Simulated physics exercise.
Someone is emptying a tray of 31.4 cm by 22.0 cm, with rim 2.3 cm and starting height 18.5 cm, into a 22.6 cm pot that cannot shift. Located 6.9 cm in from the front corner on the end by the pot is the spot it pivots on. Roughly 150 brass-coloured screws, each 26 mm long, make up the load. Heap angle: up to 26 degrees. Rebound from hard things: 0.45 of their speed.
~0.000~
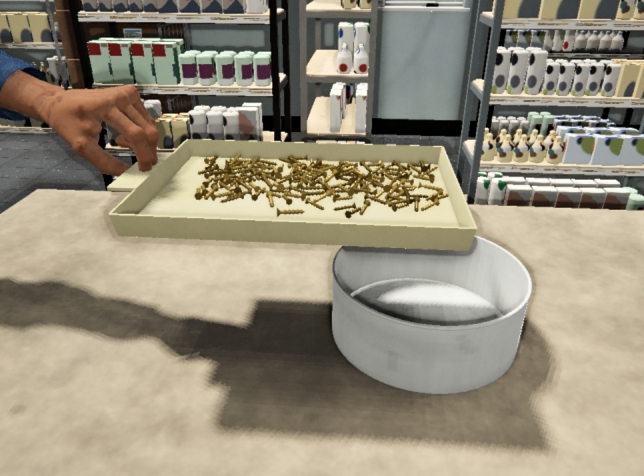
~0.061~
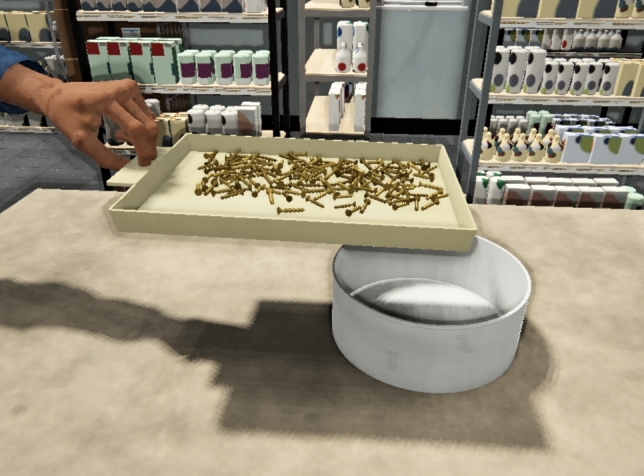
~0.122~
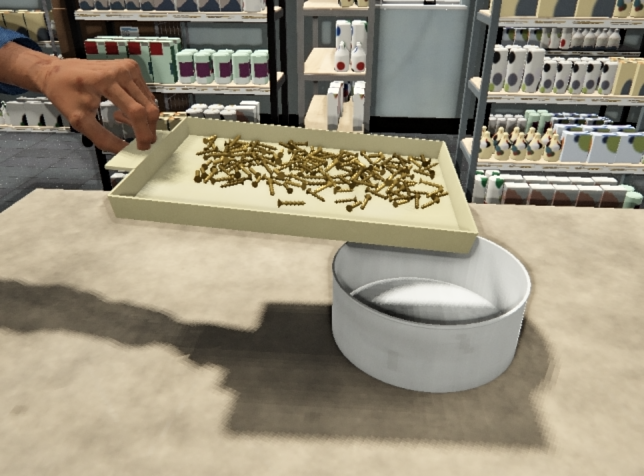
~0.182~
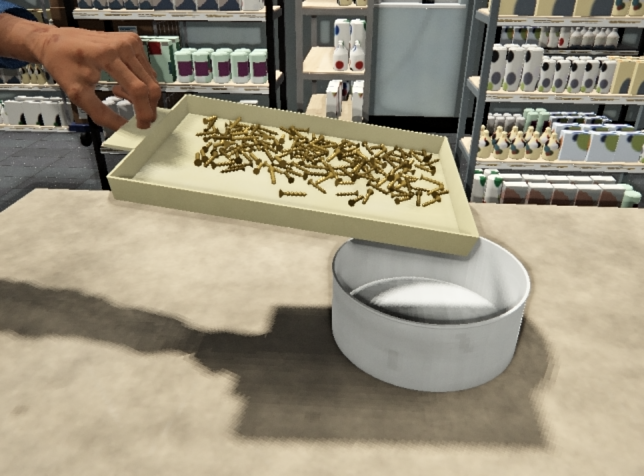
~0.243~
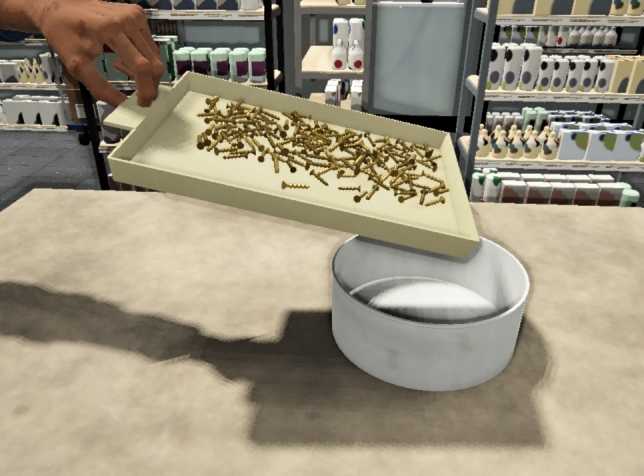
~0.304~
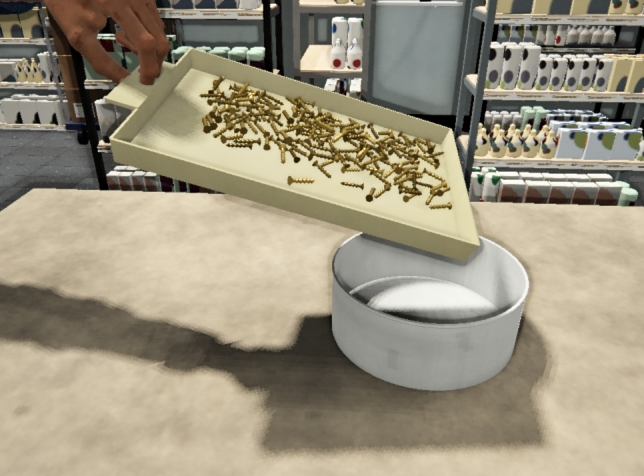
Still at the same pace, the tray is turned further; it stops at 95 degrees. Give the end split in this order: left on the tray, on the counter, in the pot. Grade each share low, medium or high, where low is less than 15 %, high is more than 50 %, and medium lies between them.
Shares - tray: Low, counter: High, pot: Medium.
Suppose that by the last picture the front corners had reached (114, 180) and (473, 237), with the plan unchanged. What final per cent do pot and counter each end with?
Final per cent - pot 5, counter 95.
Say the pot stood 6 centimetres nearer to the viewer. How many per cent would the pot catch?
Then about 90 per cent.
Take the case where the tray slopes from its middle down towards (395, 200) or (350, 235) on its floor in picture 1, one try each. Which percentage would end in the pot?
Estimate: Some 85 % and some 15 % respectively.
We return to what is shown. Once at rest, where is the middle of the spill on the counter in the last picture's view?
Spill centre at rest: About (483, 424).
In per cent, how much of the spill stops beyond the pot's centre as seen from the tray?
Some 90 per cent.
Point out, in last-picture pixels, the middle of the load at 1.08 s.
The load's centre is near (478, 259) at that time.
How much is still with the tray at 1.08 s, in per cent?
Roughly 55 percent of the load, I'd say.
Then, at 0.77 s, tilt 55 degrees; the tray holds 100 %, the pot 0 %.
Then, at 1.08 s, tilt 79 degrees; the tray holds 55 %, the pot 5 %.
After 1.49 s, tilt 95 degrees; the tray holds 10 %, the pot 25 %.
At rest (2.5 s), tray 0 %, counter 75 %, pot 25 %.
